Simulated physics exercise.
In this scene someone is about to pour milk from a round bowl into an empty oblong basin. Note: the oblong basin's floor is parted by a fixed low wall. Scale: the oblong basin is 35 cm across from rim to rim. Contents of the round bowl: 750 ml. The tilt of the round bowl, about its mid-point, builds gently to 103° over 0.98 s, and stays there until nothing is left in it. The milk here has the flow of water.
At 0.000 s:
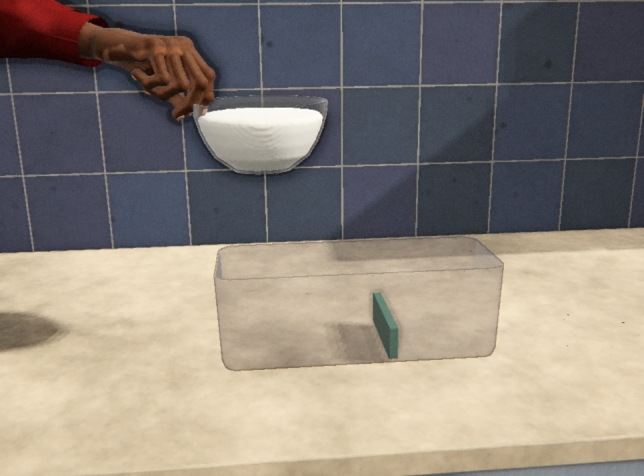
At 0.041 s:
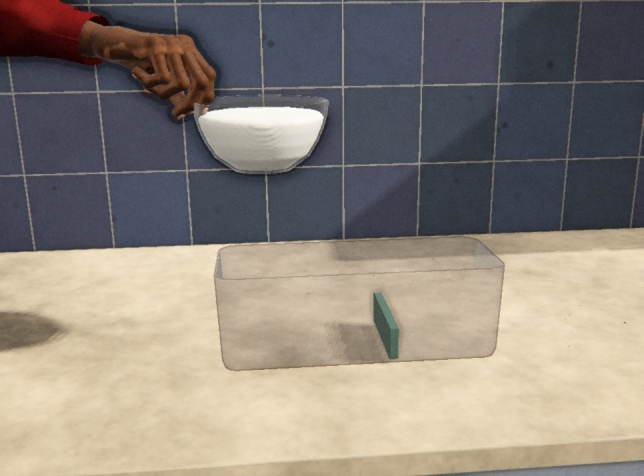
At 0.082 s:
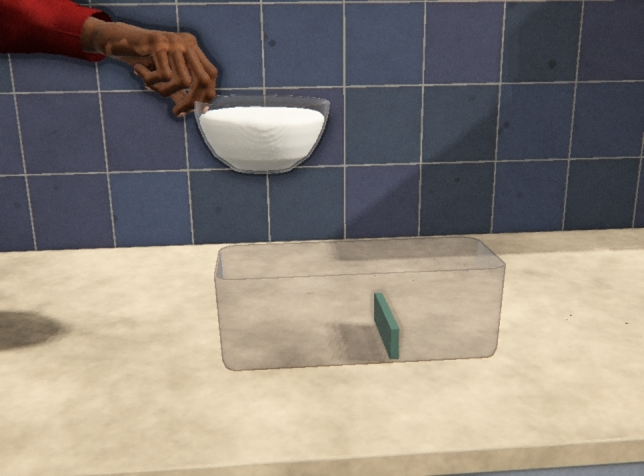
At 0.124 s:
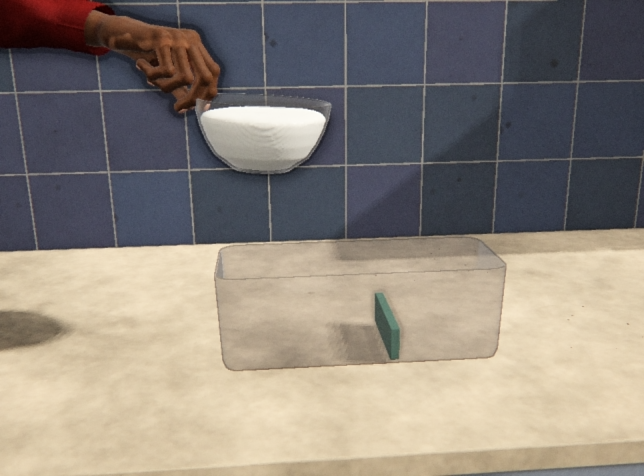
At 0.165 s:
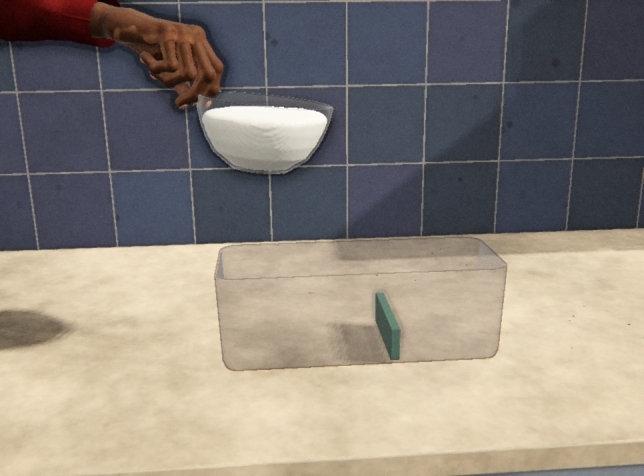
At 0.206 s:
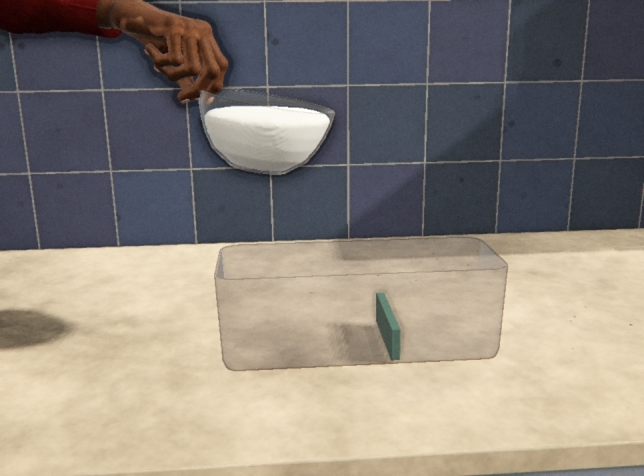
A clear round bowl of white milk hangs above a pale stone counter, seen from the front and slightly above against blue wall tiles. A red-sleeved hand holds its left rim at upper left, while below stands a clear, oblong basin with an upright teal-green piece inside. The bowl, level at first, tilts gently down to the right as the hand shifts slightly rightward.
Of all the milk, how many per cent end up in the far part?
Roughly 47 per cent.
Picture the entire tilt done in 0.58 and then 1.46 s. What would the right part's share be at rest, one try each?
I'd say 30 percent on the first go, 60 percent on the next.
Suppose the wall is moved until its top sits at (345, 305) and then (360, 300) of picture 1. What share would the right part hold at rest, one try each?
The first gives near 85 per cent and the second near 75 per cent.
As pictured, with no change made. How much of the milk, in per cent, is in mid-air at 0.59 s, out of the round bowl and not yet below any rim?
40 per cent.
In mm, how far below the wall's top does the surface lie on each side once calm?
Near 26 mm for the left and near 20 mm for the right.
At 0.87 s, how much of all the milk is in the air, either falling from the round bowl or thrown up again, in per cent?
Estimate: About 10 in a hundred.
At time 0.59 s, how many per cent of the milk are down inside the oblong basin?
Estimate - around 12 in a hundred parts.
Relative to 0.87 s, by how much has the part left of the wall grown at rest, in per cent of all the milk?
That works out to roughly 12 per cent of the whole.
By 0.59 s the tilt is 67° and 49 per cent is still to pour, 5 is left of the wall and 7 right of it.
By 0.87 s the tilt is 100° and 2 per cent is still to pour, 40 is left of the wall and 48 right of it.
By 1.16 s the tilt is 103° and 0 per cent is still to pour, 52 is left of the wall and 47 right of it.
By 1.48 s the tilt is 103° and 0 per cent is still to pour, 52 is left of the wall and 47 right of it.
At rest 52 per cent lies left of the wall, 47 right of it and 1 outside.
